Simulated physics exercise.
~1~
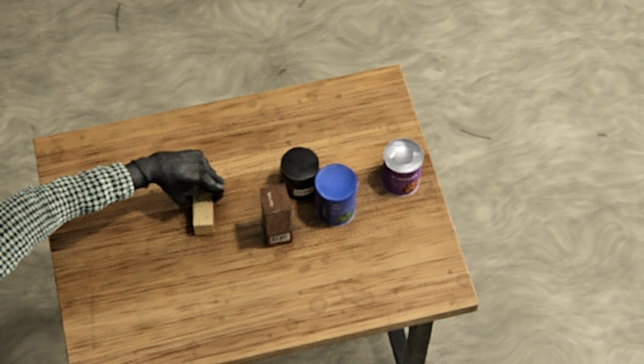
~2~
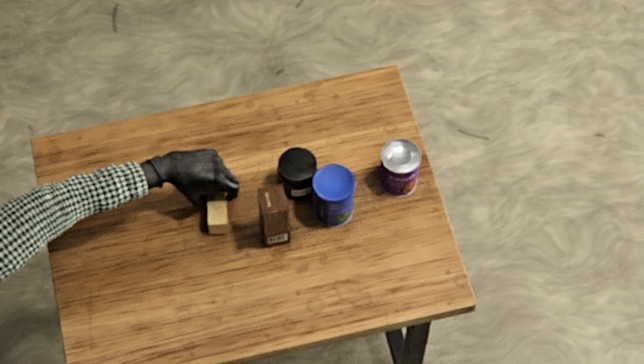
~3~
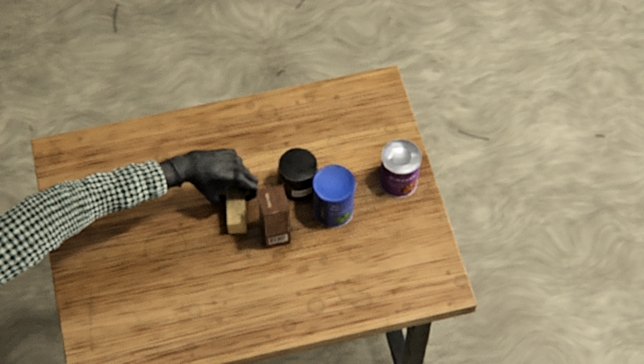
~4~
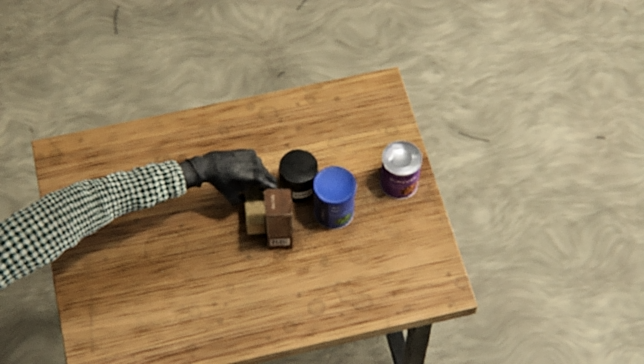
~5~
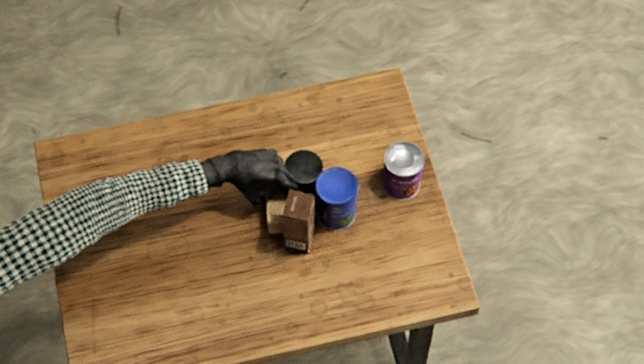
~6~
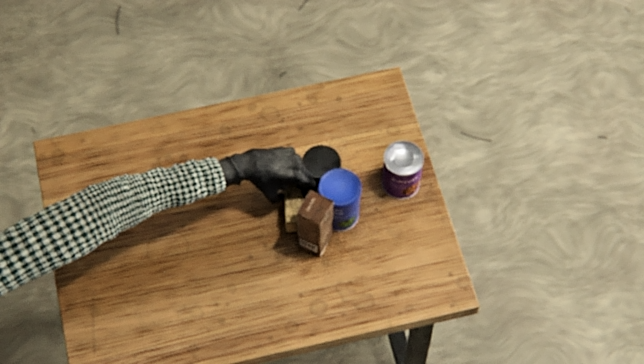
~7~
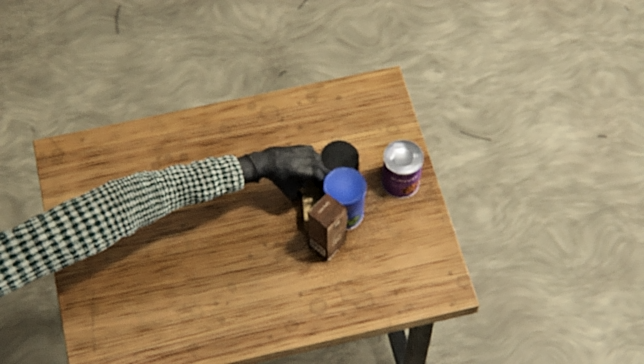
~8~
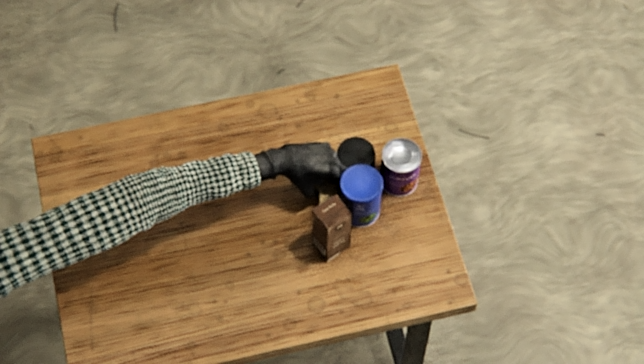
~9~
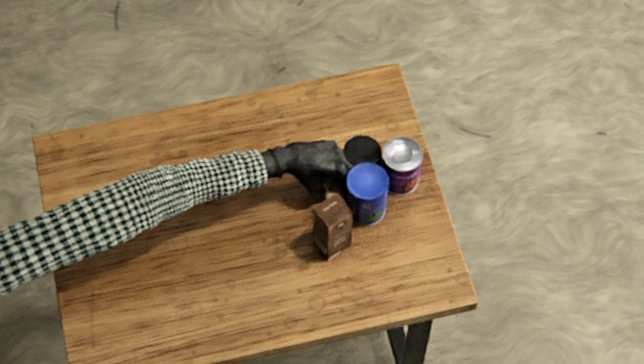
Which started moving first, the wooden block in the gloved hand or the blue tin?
The wooden block started moving first, sliding right from early on, while the blue tin was only clearly pushed along near the end.
